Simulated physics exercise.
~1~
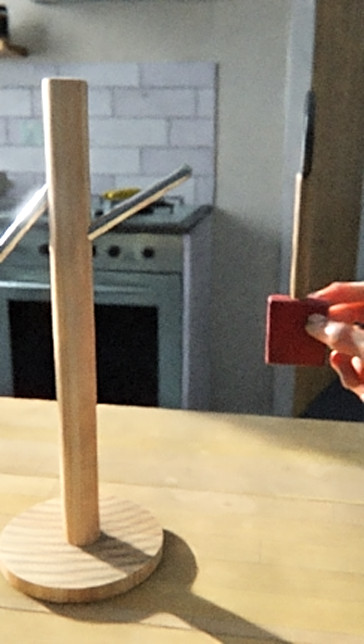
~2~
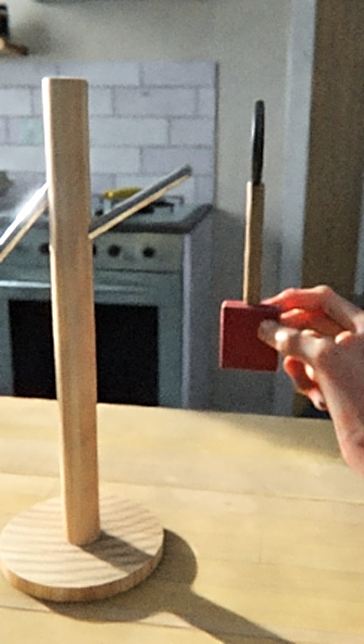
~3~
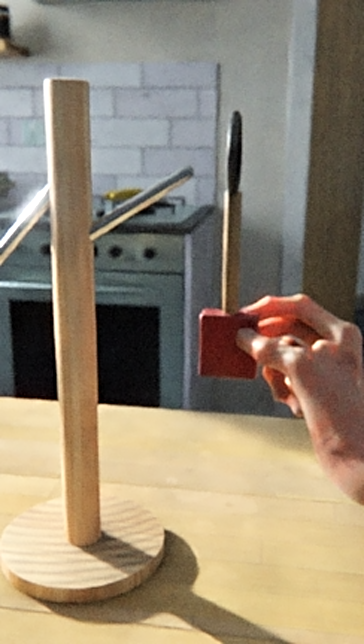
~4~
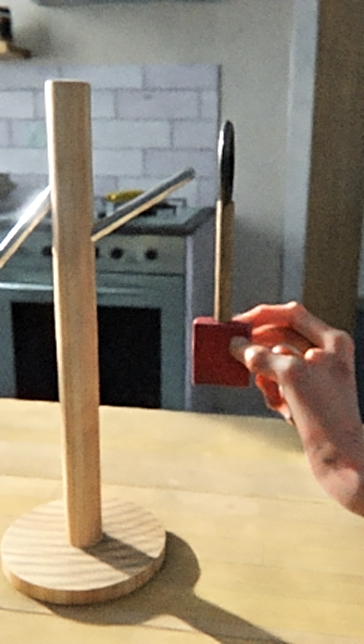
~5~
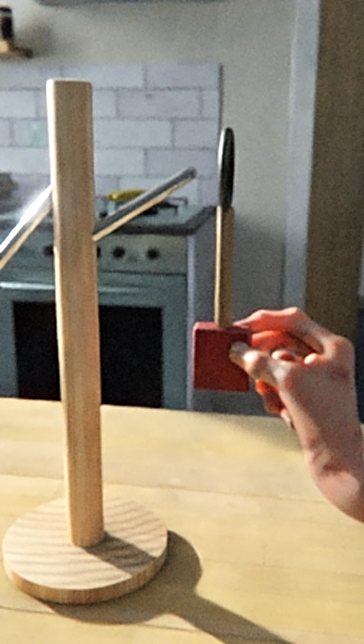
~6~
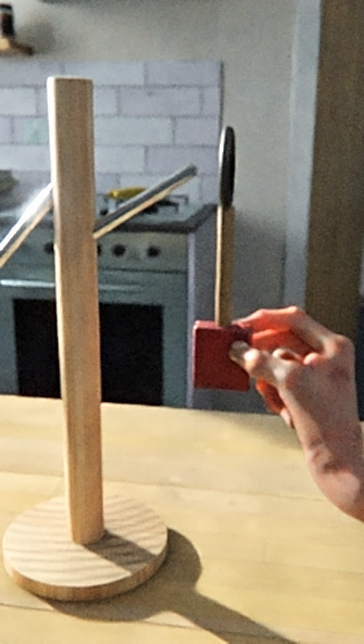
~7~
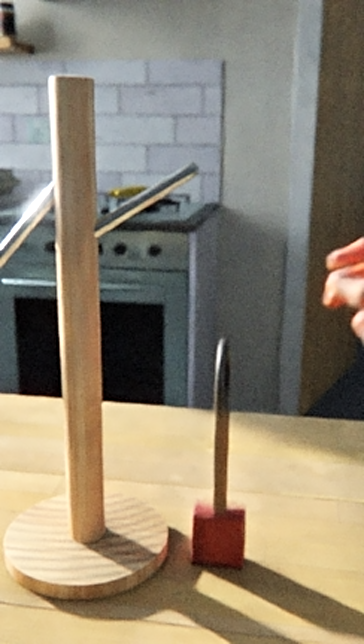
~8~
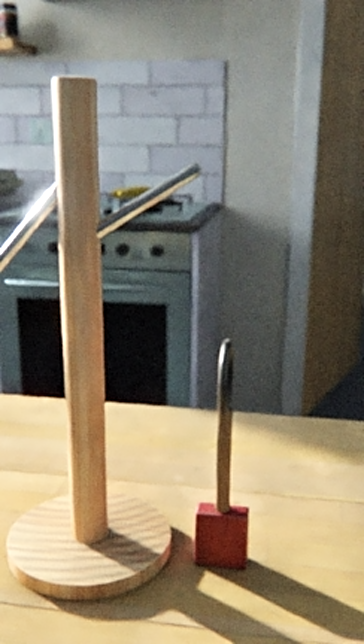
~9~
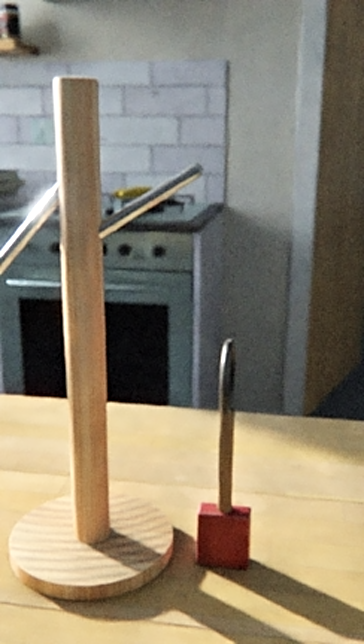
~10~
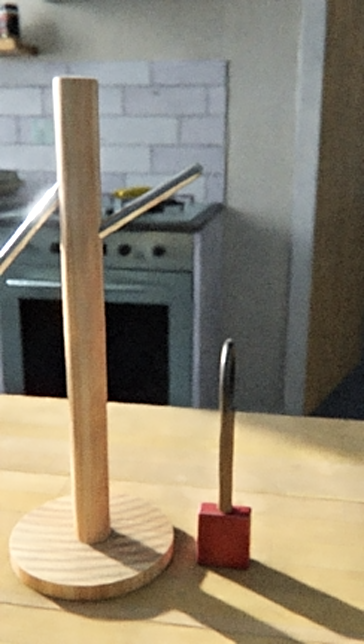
A light wooden table stands in a kitchen, seen from the front by a slightly swaying camera, with a pale tiled wall and an oven behind it. On the left is a wooden peg stand with a round base and slanting metal pegs. At the right, a hand holds a red block-shaped brush with a slender upright handle and carries it left toward the stand. The hand slows, lowers it slightly and holds it almost still in the air. Then it lets go and draws back to the right as the brush drops to the table. The brush ends upright beside the stand's base, its handle pointing up, and stays there.
